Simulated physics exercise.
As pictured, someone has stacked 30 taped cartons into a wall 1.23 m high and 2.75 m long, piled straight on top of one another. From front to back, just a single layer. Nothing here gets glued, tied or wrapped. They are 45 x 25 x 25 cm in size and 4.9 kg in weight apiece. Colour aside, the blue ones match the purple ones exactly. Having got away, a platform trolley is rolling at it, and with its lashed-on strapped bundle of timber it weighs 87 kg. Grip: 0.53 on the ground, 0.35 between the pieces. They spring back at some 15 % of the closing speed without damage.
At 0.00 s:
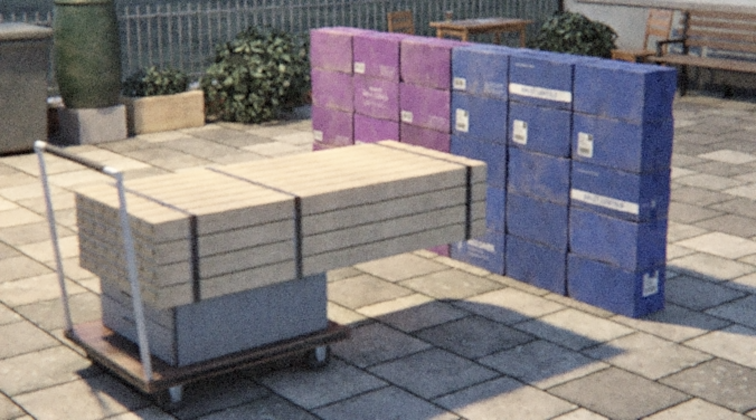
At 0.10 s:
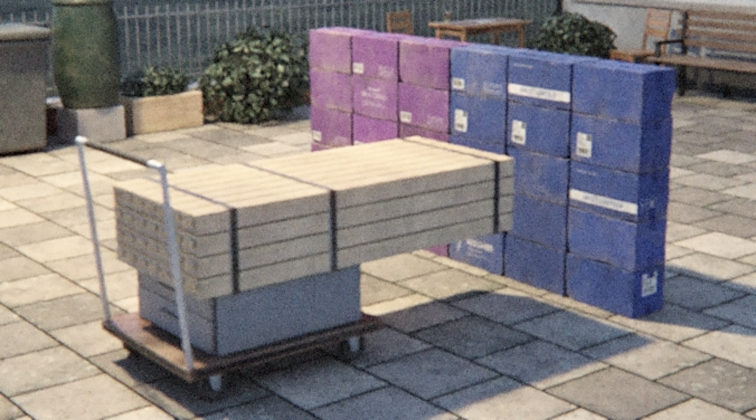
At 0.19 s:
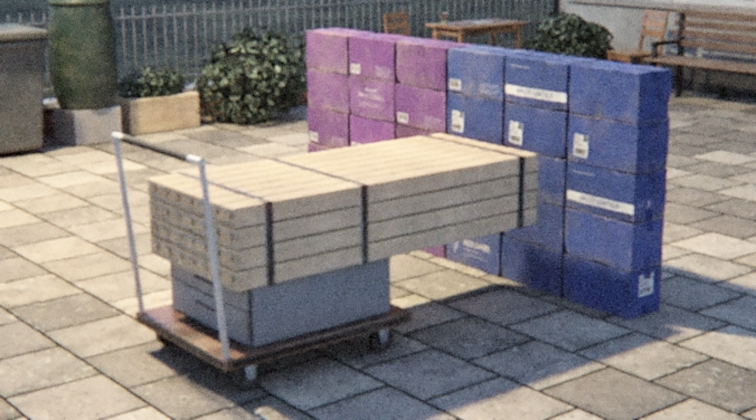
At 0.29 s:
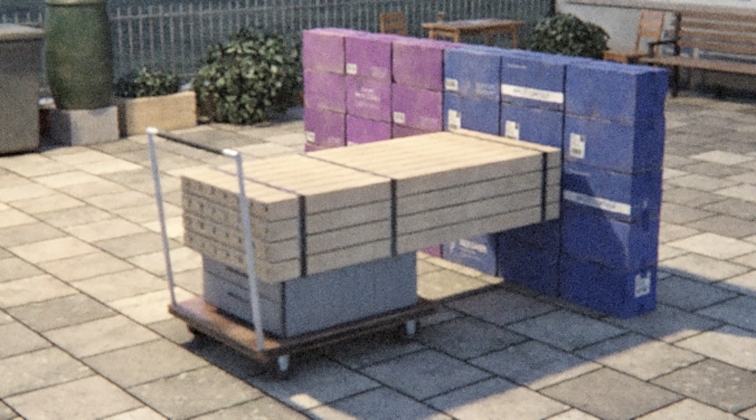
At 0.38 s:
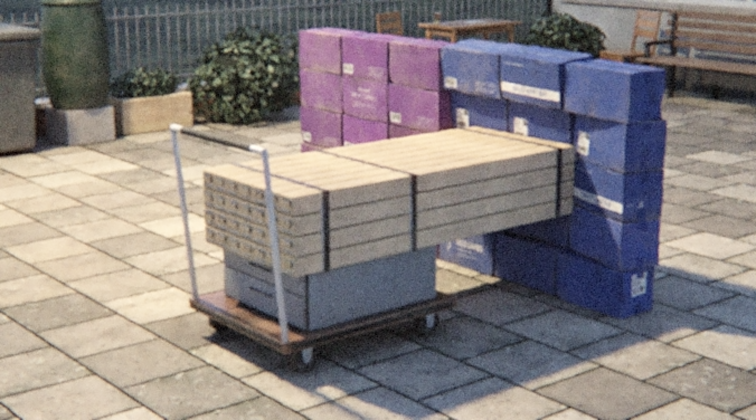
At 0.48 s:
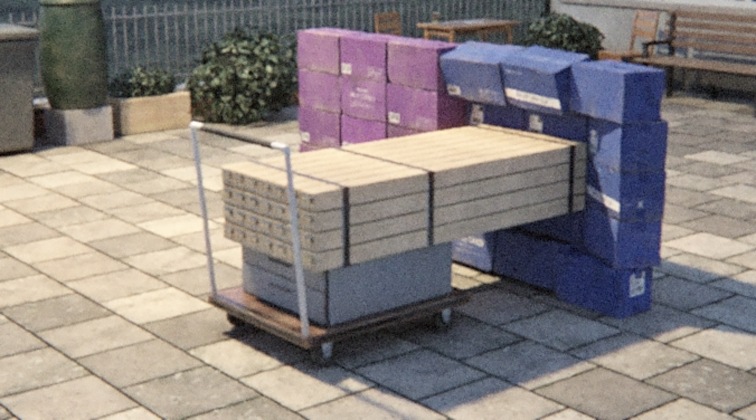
The video shows a platform trolley loaded with strapped planks rolling rightward across a paved terrace toward a wall of purple and blue cartons, then pushing into the blue section, where several cartons shift and lean while the purple ones barely move.
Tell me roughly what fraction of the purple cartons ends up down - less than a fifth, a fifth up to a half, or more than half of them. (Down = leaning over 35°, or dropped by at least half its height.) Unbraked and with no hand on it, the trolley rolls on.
Expect the fallen portion to be short of a fifth.
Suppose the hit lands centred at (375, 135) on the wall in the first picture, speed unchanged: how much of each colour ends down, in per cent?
That would leave blue at 0 % and purple at 90 %.
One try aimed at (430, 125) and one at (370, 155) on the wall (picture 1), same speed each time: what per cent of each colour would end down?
For blue it's 20 then 0 per cent, for purple 30 then 80 per cent.
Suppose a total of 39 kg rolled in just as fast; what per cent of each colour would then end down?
Then blue 80, purple 0 per cent.
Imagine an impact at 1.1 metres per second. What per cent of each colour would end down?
Share down, in per cent: Blue 90, purple 0.
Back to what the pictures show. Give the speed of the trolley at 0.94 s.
About 0.9 m/s.
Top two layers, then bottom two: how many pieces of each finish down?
Top group: 6; bottom group: 5.
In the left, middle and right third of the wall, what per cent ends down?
0 / 50 / 90 %, left to right.
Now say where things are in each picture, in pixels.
In the first frame (we follow the side turned to the camera; the camera pans a little), load (478, 187) 61 cm short of the wall; top purple carton (330, 51); top blue carton (539, 82); no piece has moved.
The second frame shows load (506, 181) 42 cm short of the wall; top purple carton (329, 51).
The third frame shows load (530, 177) 24 cm short of the wall; top purple carton (326, 52).
The fourth frame shows load (553, 172) 52 mm short of the wall; top purple carton (322, 52).
The fifth frame shows load (567, 168) 9 cm into the wall's line; top purple carton (319, 52); top blue carton (529, 81) tipped 5°; steepest lean 6°, the carton at (469, 72); 11 stirred so far.
The sixth frame shows load (580, 164) 20 cm into the wall's line; top purple carton (317, 52); top blue carton (530, 89) tipped 17°; steepest lean 17°, the carton at (471, 81); 14 stirred so far.
Around 0.64 s, load 36 cm past the wall's line, still rolling; none of the 15 purple cartons down (2 of 30 in all colours); top purple carton unmoved; top blue carton tipped 41°, 13 cm lower.
Around 0.94 s, load 65 cm past the wall's line, still rolling; none of the 15 purple cartons down (10 of 30 in all colours); top purple carton unmoved; top blue carton on its side.
Around 1.50 s, load 1.05 m past the wall's line, still rolling; none of the 15 purple cartons down (14 of 30 in all colours); top purple carton unmoved; top blue carton on its side.
Finally (2.2 s), load 1.18 m past the wall's line, stopped; none of the 15 purple cartons down (14 of 30 in all colours); top purple carton unmoved; top blue carton on its side. That is 0 per cent. Seen by the last camera, middles, top purple carton near (333, 51), top blue carton near (635, 100).
